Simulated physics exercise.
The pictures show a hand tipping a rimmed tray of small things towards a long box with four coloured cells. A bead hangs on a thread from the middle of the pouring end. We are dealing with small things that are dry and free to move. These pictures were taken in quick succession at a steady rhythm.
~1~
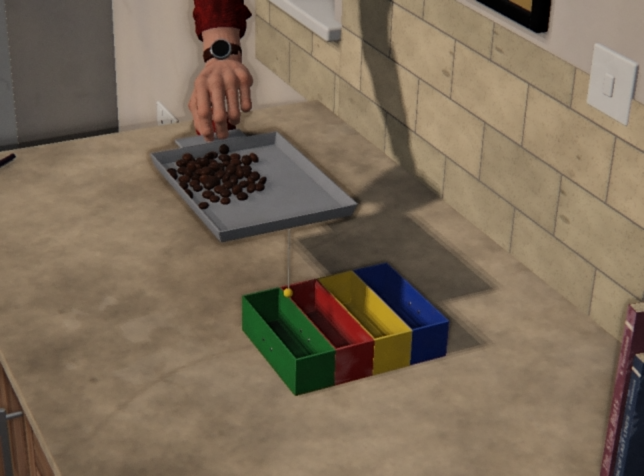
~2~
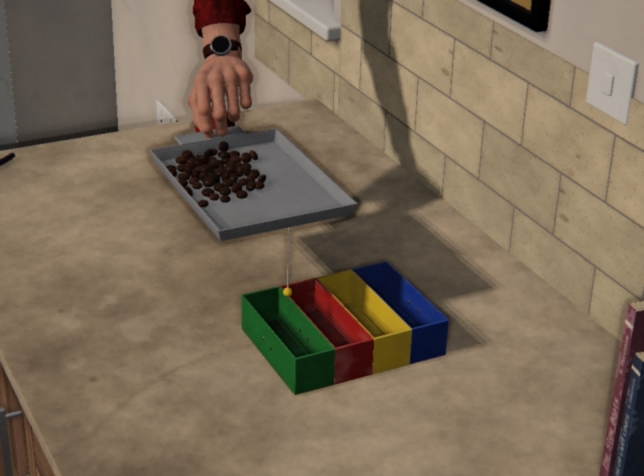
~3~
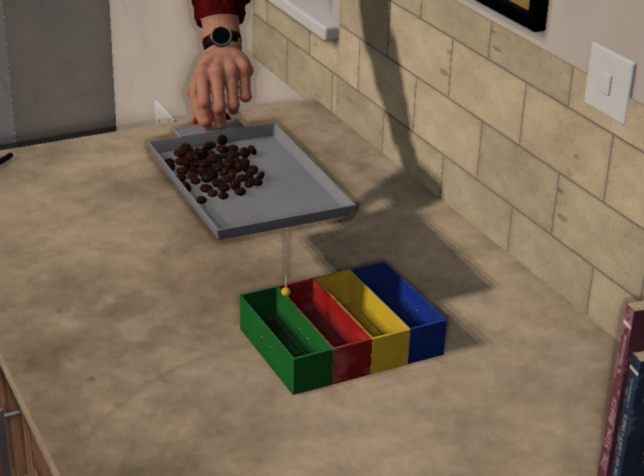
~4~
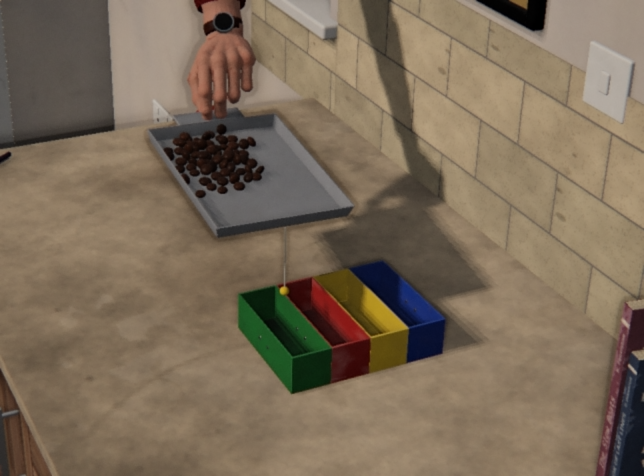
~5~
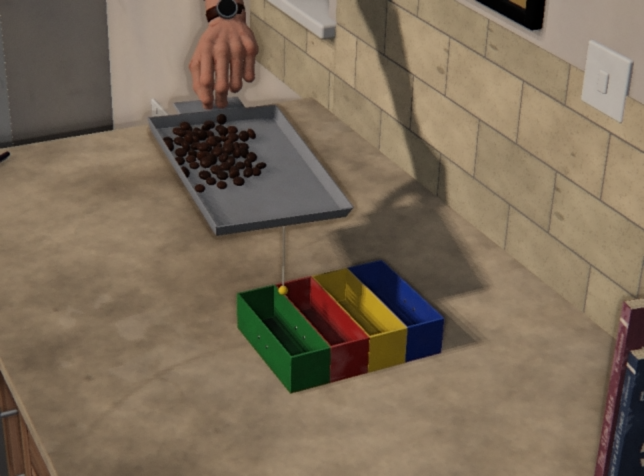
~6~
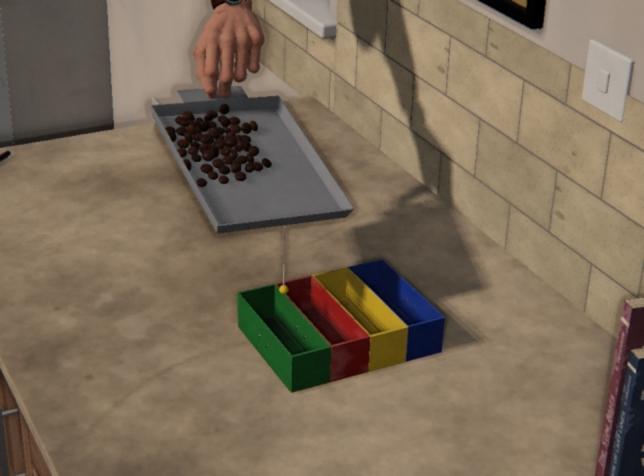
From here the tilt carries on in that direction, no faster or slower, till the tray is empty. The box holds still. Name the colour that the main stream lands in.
Yellow.
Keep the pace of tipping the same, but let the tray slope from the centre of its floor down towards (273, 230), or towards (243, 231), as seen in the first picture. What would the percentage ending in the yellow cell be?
I'd say roughly 0 percent with the first slope, 0 percent with the other.
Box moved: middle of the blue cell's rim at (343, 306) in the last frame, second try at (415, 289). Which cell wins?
Try 1: Blue. Try 2: The red cell.
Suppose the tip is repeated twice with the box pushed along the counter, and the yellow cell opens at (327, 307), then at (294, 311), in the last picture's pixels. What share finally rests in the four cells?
In order: 100 per cent and 60 per cent.
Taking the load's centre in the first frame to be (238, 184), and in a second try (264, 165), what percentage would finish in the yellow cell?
Try 1: 50 %; try 2: 70 %.
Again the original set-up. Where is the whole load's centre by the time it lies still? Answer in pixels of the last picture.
Somewhere around (354, 332) in the final view.
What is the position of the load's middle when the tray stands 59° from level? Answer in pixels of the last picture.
Close to (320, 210).
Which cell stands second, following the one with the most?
The one in second place is the red cell.
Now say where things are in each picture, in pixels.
The first frame shows corners of the pouring end near (221, 229) and (352, 203), level; middle of the load near (220, 175), flat chocolate drops; bead on its thread near (288, 293); green cell near (315, 369); red cell near (354, 359); yellow cell near (392, 349); blue cell near (429, 339).
The second frame shows corners of the pouring end near (221, 228) and (352, 202), level; middle of the load near (219, 173).
The third frame shows corners of the pouring end near (220, 227) and (350, 203), tipped barely, lowest at the right corner; middle of the load near (218, 168).
The fourth frame shows corners of the pouring end near (219, 225) and (349, 204), tipped a little, lowest at the right corner; middle of the load near (217, 160).
The fifth frame shows corners of the pouring end near (219, 224) and (348, 206), tipped a little, lowest at the right corner; middle of the load near (217, 152).
The sixth frame shows corners of the pouring end near (220, 222) and (349, 207), tipped clearly, lowest at the right corner; middle of the load near (219, 144); green cell near (311, 366); red cell near (350, 355); yellow cell near (388, 346); blue cell near (425, 336).
Shortly afterwards, tray tipped steeply; the bulk on the tray; a little falling or outside the box.
Next, tray tipped right over; near a quarter on the tray; near a third in the yellow cell; a little in the red cell; only a few in the green cell; only a few in the blue cell; a little falling or outside the box.
Some moments later, tray tipped past a quarter turn; near two thirds in the yellow cell; near a quarter in the red cell; a little in the green cell; only a few in the blue cell; only a few falling or outside the box.
In the end, tray tipped past a quarter turn; near two thirds in the yellow cell; near a quarter in the red cell; a little in the green cell; only a few in the blue cell; only a few outside the box.
